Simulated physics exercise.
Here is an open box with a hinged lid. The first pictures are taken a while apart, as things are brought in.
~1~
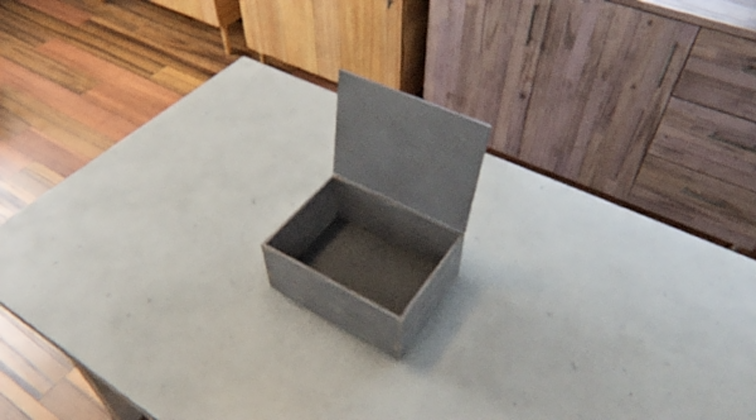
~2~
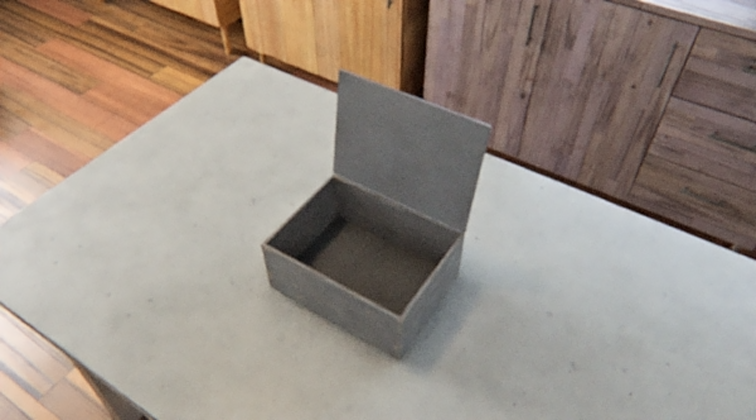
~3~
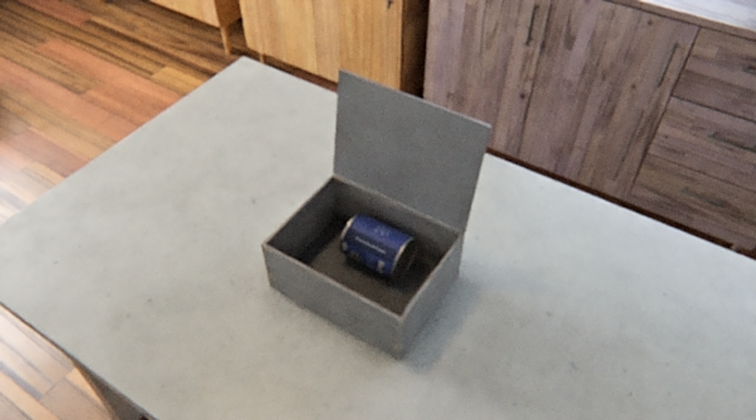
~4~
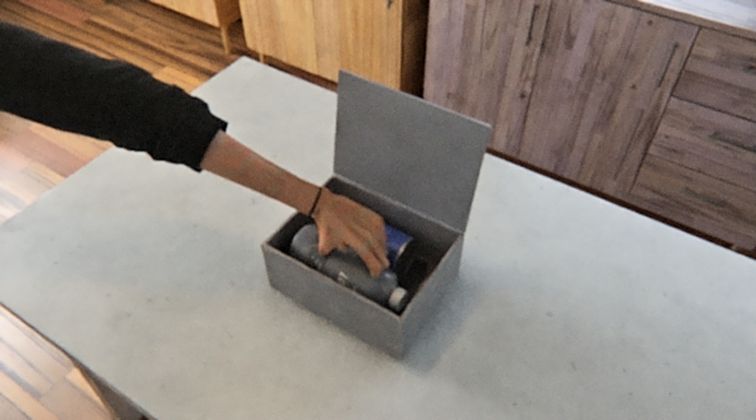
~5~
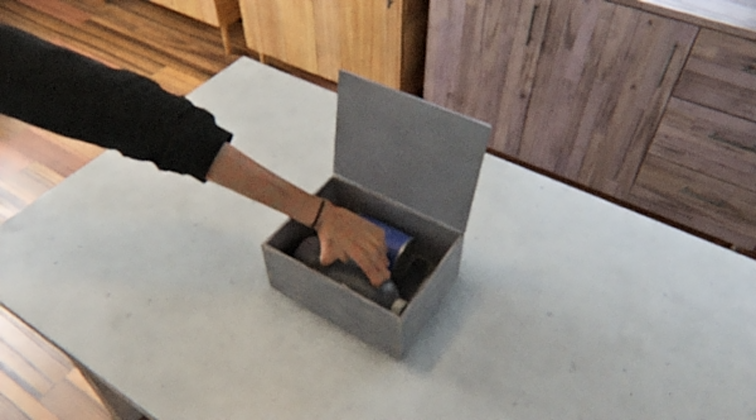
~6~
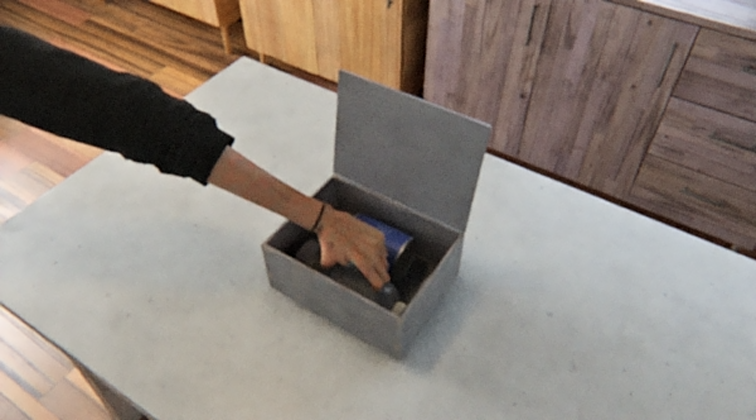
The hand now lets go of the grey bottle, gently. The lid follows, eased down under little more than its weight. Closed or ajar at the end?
Outcome: The lid closes.
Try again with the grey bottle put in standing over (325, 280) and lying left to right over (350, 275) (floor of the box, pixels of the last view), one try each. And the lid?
In the first case it stays ajar; in the second case it closes.
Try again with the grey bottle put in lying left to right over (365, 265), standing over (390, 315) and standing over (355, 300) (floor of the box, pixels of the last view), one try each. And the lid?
First try: It closes; second try: It will not close; third try: It stays ajar.
Then, 1.10 s on from there, lid starting down.
Then, 1.60 s on from there, lid 57° above the rim.
Then, 1.90 s on from there, lid 36° above the rim.
Then, 2.30 s on from there, lid 5° above the rim.
In the end, lid shut; both unmoved. At the end, from the last picture's camera, grey bottle near (352, 286).
